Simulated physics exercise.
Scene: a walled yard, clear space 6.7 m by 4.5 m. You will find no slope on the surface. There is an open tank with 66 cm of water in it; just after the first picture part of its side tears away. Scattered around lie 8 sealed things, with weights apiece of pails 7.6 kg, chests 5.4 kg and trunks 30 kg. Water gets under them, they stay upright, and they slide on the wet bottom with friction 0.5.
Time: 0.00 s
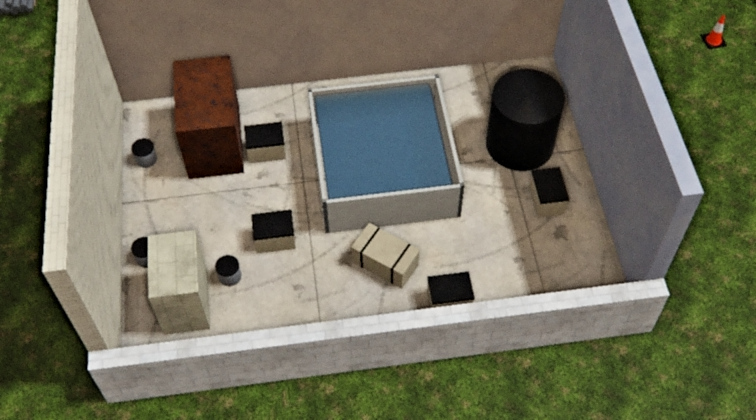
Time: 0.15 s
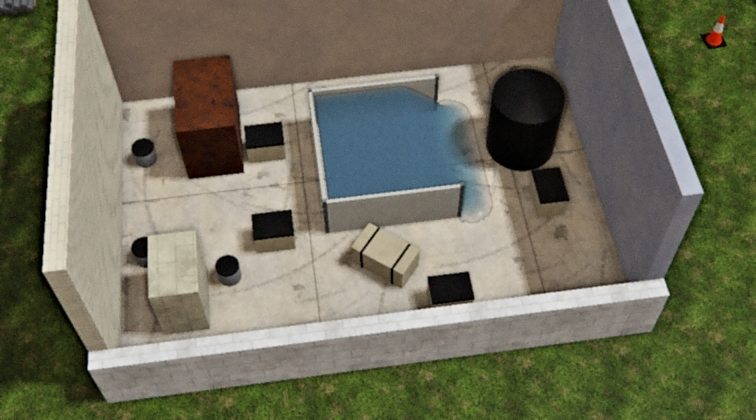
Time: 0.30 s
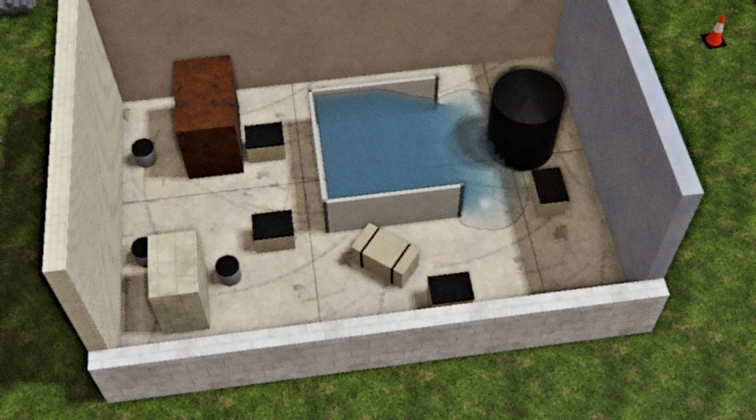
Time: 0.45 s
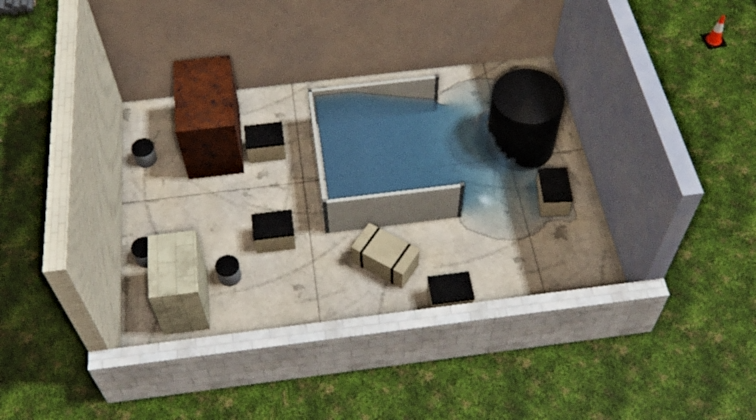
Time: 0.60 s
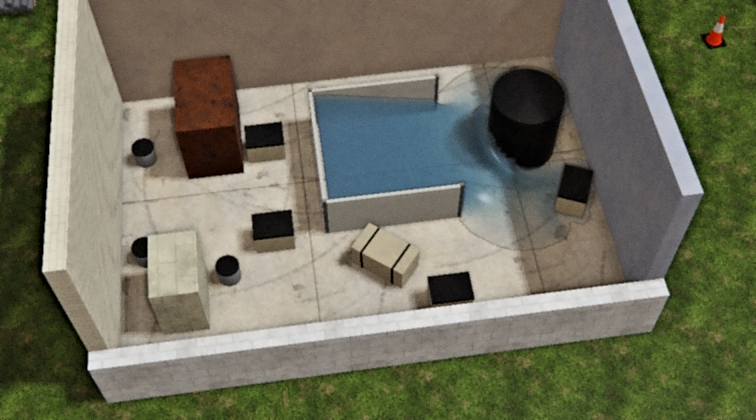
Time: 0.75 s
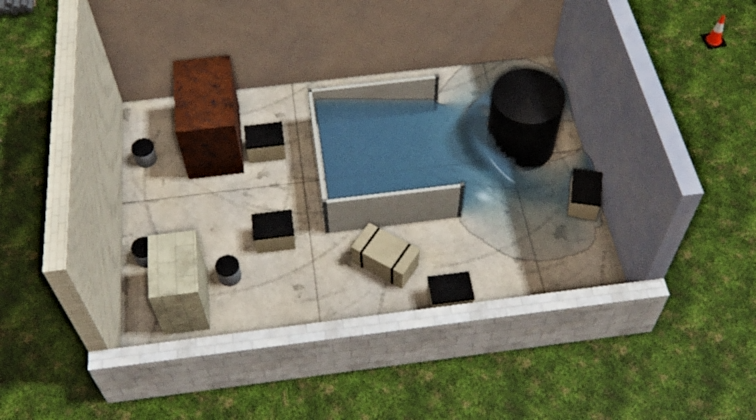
At first, a square open tank of blue water stands among boxes, small pails and a large black cylinder in a walled yard. Then its right side gives way and water spreads rightward around the cylinder, and a black-topped box beside it slides a short way right while the other objects stay put.
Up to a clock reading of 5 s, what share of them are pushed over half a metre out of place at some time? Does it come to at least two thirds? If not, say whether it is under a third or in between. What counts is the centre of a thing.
The proportion hits a third but misses two thirds.
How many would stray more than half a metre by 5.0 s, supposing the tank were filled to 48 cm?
I count 2 of them in that case.
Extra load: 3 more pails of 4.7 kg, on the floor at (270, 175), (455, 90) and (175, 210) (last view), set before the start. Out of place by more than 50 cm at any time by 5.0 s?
First stays inside, second goes beyond, third stays inside.
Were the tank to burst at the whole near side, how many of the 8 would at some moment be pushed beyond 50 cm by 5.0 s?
6.
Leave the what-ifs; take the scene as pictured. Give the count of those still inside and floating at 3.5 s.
Just then, the number is 2.
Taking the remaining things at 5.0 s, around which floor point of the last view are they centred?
Roughly at (262, 243).
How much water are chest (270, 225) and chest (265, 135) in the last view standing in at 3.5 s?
I'd estimate 0 cm for the first and 0 cm for the second.
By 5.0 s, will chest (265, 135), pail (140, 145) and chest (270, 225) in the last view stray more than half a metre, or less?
In order: Not as far, not as far and not as far.
After 1.1 s 1 of 8 are over 50 cm from their spots; 1 afloat.
After 2.2 s 1 of 8 are over 50 cm from their spots; 1 afloat.
After 3.5 s 2 of 8 are over 50 cm from their spots; 2 afloat.
After 5.0 s 3 of 8 are over 50 cm from their spots, and 3 have been at some point; 2 afloat.
